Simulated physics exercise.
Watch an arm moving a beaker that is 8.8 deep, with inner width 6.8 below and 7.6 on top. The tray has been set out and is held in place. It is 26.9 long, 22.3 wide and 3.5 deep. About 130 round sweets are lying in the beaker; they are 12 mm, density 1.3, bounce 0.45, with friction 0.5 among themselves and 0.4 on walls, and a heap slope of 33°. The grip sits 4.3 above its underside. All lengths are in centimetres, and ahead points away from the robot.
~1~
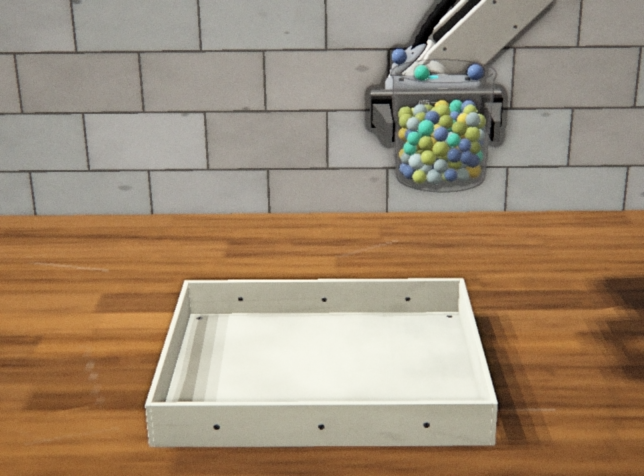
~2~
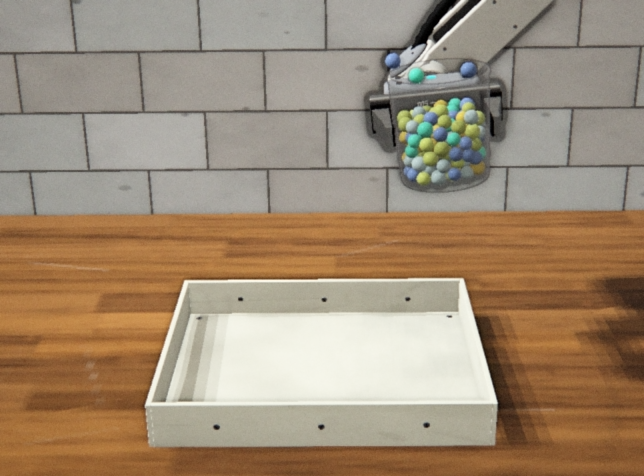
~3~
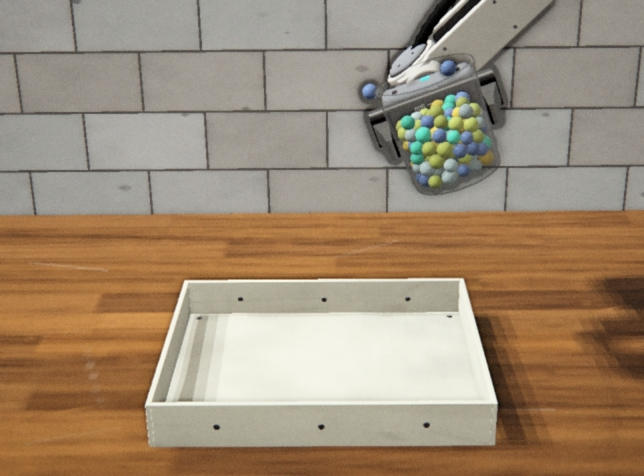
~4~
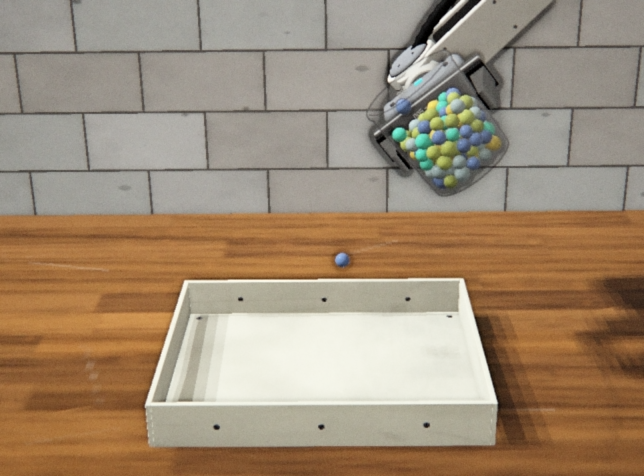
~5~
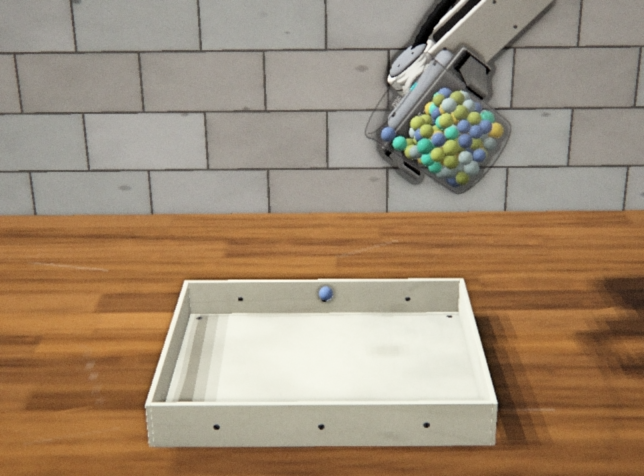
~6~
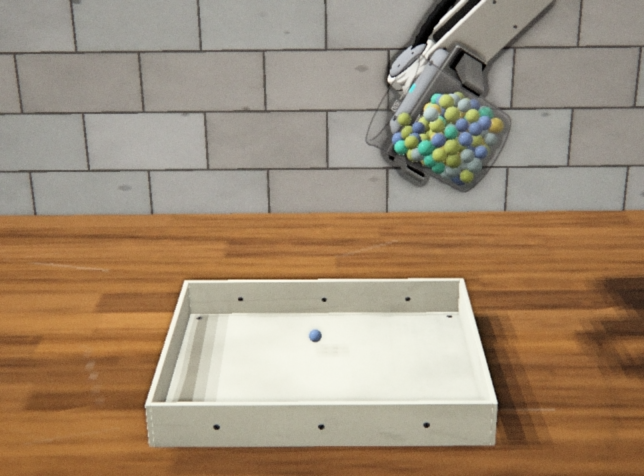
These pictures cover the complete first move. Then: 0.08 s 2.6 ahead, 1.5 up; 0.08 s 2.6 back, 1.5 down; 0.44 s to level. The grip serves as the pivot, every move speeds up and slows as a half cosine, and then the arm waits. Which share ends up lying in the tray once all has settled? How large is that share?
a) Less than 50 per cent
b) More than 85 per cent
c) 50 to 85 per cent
a.
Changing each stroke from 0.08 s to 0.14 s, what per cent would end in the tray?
Then about 0 per cent.
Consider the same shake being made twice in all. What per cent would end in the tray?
Estimate: Around 25 %.
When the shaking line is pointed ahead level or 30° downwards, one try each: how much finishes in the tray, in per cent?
Roughly 10 per cent, then 5 per cent.
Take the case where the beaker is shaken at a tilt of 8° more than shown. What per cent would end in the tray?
Expected: Around 35 %.
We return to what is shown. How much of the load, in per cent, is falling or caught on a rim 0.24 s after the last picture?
20 per cent.
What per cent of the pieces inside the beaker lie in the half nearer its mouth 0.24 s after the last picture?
Mouth half: Close to 50 per cent.
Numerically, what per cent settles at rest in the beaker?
75 percent.
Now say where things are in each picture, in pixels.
The first frame shows the beaker middle at (442, 127), level; upper third of the load around (445, 120), from x 400 to 480, top at y 55; 128 in the beaker.
The second frame shows the beaker middle at (442, 127), tilted 6° forward; upper third of the load around (446, 119), from x 395 to 480, top at y 60.
The third frame shows the beaker middle at (441, 127), tilted 20° forward; upper third of the load around (449, 120), from x 370 to 485, top at y 70; 127 in the beaker, 1 in flight or on a rim.
The fourth frame shows the beaker middle at (441, 127), tilted 38° forward; upper third of the load around (453, 118), from x 345 to 495, top at y 95; 127 in the beaker, 1 in flight or on a rim.
The fifth frame shows the beaker middle at (441, 127), tilted 52° forward; upper third of the load around (456, 116), from x 325 to 495, top at y 95; 127 in the beaker, 1 in the tray.
The sixth frame shows the beaker middle at (441, 128), tilted 58° forward; upper third of the load around (453, 115), from x 315 to 495, top at y 100; 127 in the beaker, 1 in the tray.
Then, 0.24 s on, tilted 53° forward, highest piece 25 above the table; 102 in the beaker, 1 in the tray, 25 in flight or on a rim.
Then, 0.48 s on, tilted 10° forward, highest piece 27 above the table; 99 in the beaker, 29 in the tray.
Then, 0.80 s on, level, highest piece 26 above the table; 99 in the beaker, 29 in the tray.
Then, 1.85 s on, level, highest piece 26 above the table; 99 in the beaker, 29 in the tray.
In the end, 99 in the beaker, 29 in the tray. That is 23 % in the tray.
